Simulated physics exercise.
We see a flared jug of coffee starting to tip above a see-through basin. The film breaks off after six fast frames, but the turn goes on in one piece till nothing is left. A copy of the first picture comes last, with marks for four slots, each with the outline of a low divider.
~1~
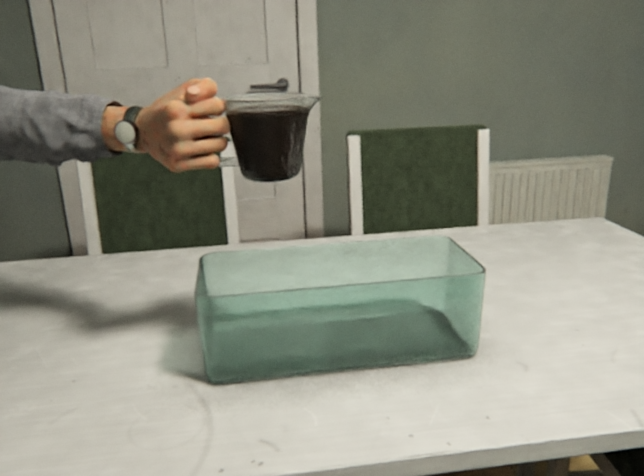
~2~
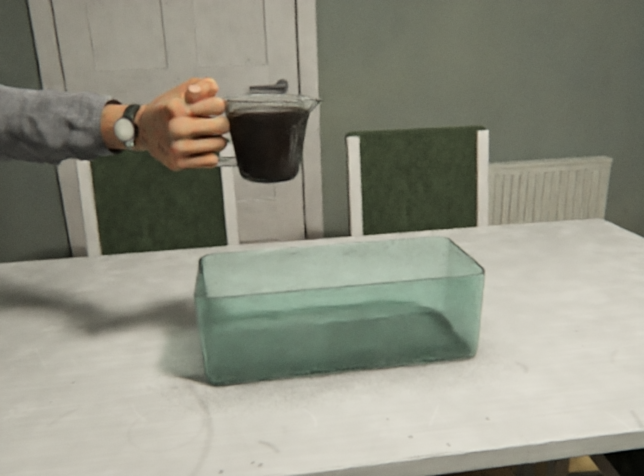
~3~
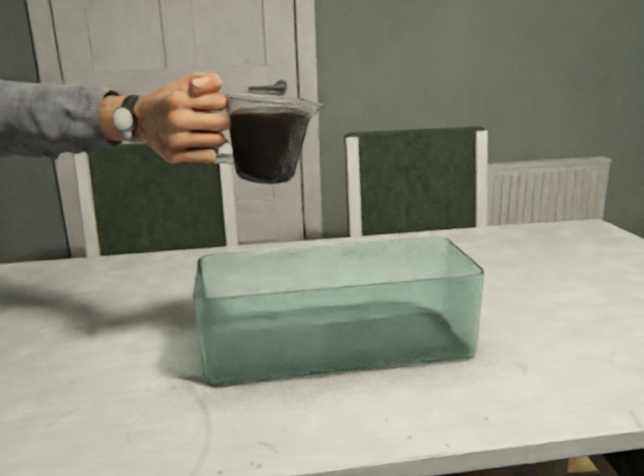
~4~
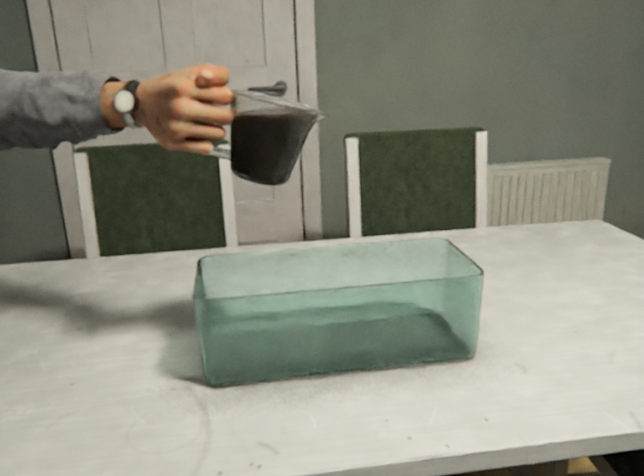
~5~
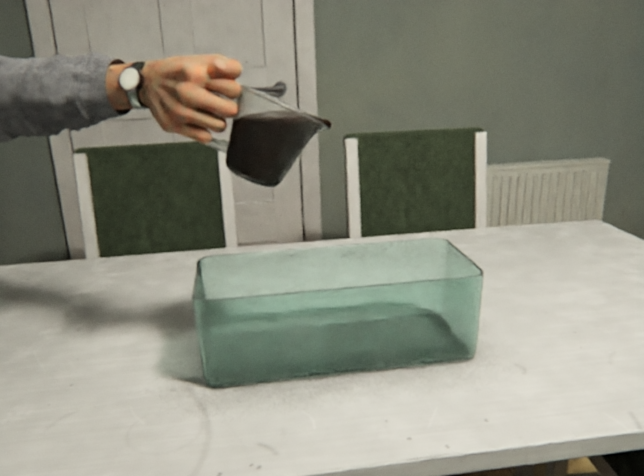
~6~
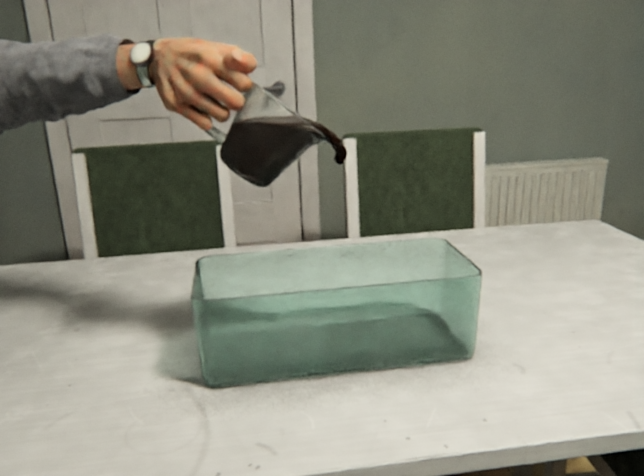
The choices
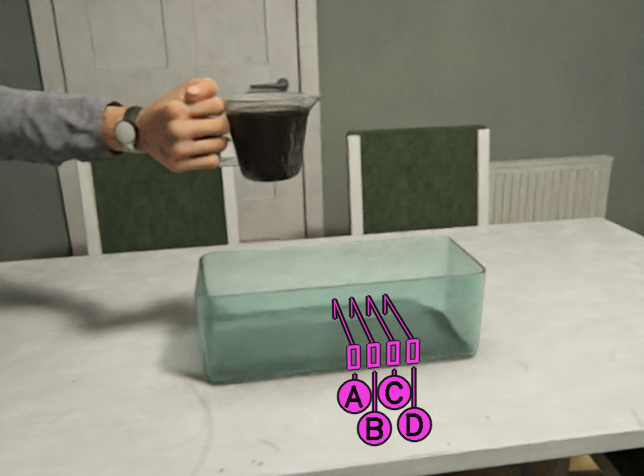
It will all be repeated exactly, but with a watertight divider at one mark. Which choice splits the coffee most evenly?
Slot C.
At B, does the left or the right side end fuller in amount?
The right one.
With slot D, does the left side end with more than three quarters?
Yes.
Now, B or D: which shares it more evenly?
The answer is B.
On the marked copy, A at (354, 374); B at (374, 372); C at (394, 370); D at (413, 368).
With A, about 14 % ends left of the wall and 84 % right of it.
With B, about 25 % ends left of the wall and 73 % right of it.
With C, about 58 % ends left of the wall and 39 % right of it.
With D, about 88 % ends left of the wall and 9 % right of it.
